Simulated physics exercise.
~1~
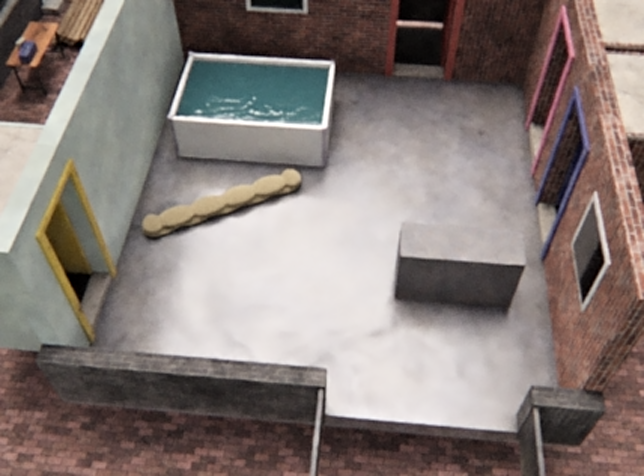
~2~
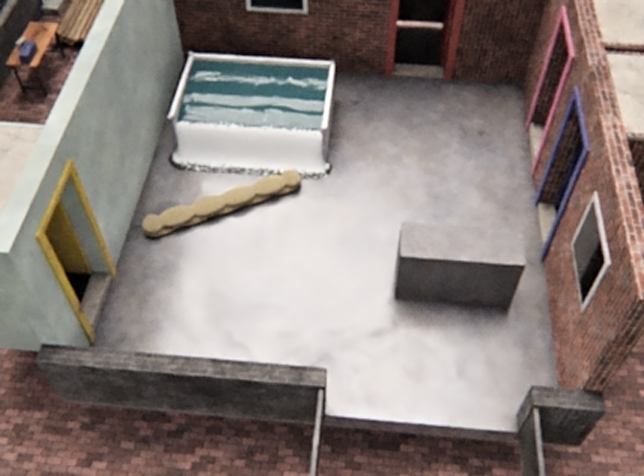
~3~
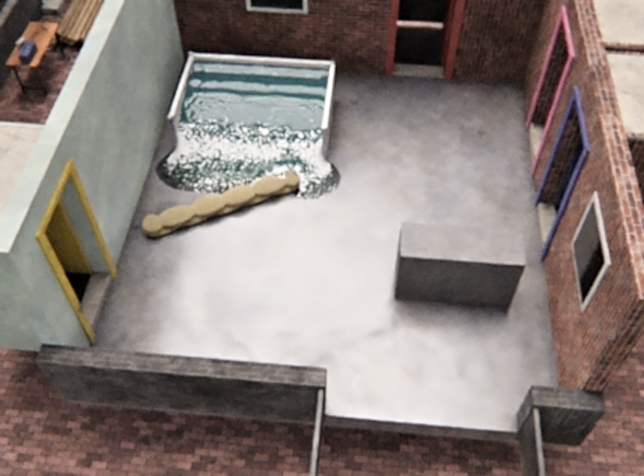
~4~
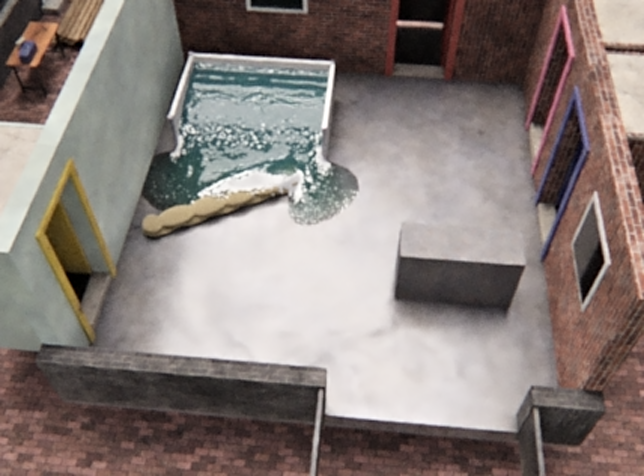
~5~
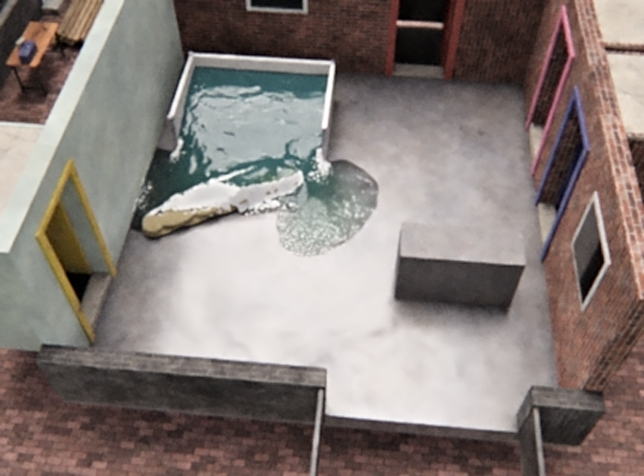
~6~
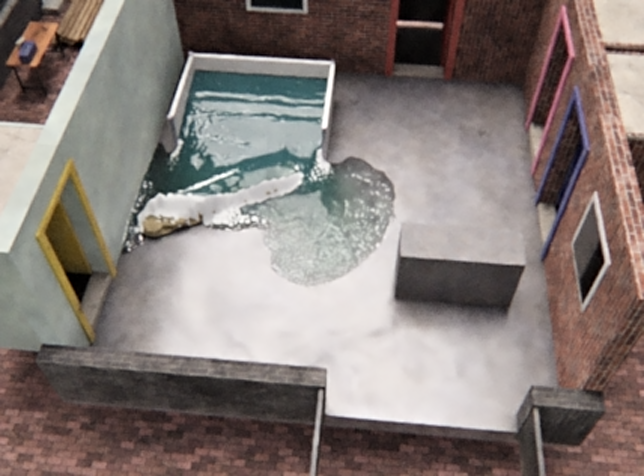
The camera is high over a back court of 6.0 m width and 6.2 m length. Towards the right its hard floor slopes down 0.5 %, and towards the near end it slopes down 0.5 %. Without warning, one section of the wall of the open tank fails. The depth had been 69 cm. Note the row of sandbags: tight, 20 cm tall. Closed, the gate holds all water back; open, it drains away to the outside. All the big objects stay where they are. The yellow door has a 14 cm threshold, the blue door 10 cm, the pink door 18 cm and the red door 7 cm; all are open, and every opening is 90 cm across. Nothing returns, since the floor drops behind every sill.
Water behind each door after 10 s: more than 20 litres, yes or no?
Yellow door: No; blue door: No; pink door: No; red door: No.
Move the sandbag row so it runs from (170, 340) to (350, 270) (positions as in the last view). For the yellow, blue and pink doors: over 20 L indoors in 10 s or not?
Then, at the yellow door it's exceeded, at the blue door it's not exceeded, at the pink door it's not exceeded.
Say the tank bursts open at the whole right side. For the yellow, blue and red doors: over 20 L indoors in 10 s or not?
Then: Yellow under, blue over, red over.
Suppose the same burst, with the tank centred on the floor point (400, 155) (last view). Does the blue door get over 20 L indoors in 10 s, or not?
Against the limit, the blue door gets more than that.
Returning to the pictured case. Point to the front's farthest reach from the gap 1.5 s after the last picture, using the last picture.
(458, 407).
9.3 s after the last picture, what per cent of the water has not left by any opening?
78 %.
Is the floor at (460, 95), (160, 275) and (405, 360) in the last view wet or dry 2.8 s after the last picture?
Untouched, submerged, submerged.
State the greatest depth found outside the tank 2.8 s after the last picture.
Up to near 26 cm.
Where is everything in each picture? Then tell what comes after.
The first frame shows still water, 69 cm deep, in the open tank at (255, 93).
In the second frame, the front is at (173, 156), 1.2 m from the gap at (250, 148); 0.4 m2 of floor is under water; 69 cm left at the back of the open tank.
In the third frame, the front is at (161, 169), 1.4 m from the gap at (250, 149); 1.4 m2 of floor is under water; 65 cm left at the back of the open tank.
In the fourth frame, water pours out at (250, 150) and has run 1.7 m, to (143, 188); typically 12 cm deep outside, 58 cm at the open tank's back.
In the fifth frame, water pours out at (250, 150) and has run 2.1 m, to (350, 232); typically 10 cm deep outside, 57 cm at the open tank's back.
In the sixth frame, the front is at (337, 272), 2.6 m from the gap at (251, 151); 5.5 m2 of floor is under water; 51 cm left at the back of the open tank.
Then, 0.7 s after the last picture water covers 45 % of the floor and is deepest (45 cm) near (133, 219); yellow door 9 cm at the sill, 0 L in, blue door not reached, pink door not reached, red door not reached.
Then, 1.5 s after the last picture water covers 60 % of the floor and is deepest (36 cm) near (110, 376); yellow door 8 cm at the sill, 0 L in, blue door not reached, pink door not reached, red door not reached.
Then, 2.8 s after the last picture water covers 60 % of the floor and is deepest (26 cm) near (183, 69); yellow door 9 cm at the sill, 1 L in, blue door 9 cm at the sill, 4 L in, pink door 2 cm at the sill, 0 L in, red door not reached.
Then, 5.3 s after the last picture water covers 85 % of the floor and is deepest (16 cm) near (277, 174); yellow door 5 cm at the sill, 2 L in, blue door 4 cm at the sill, 5 L in, pink door 2 cm at the sill, 0 L in, red door 4 cm at the sill, 0 L in.
Then, 9.3 s after the last picture water covers 95 % of the floor and is deepest (10 cm) near (278, 166); yellow door 2 cm at the sill, 2 L in, blue door 7 cm at the sill, 6 L in, pink door 7 cm at the sill, 0 L in, red door 6 cm at the sill, 0 L in.
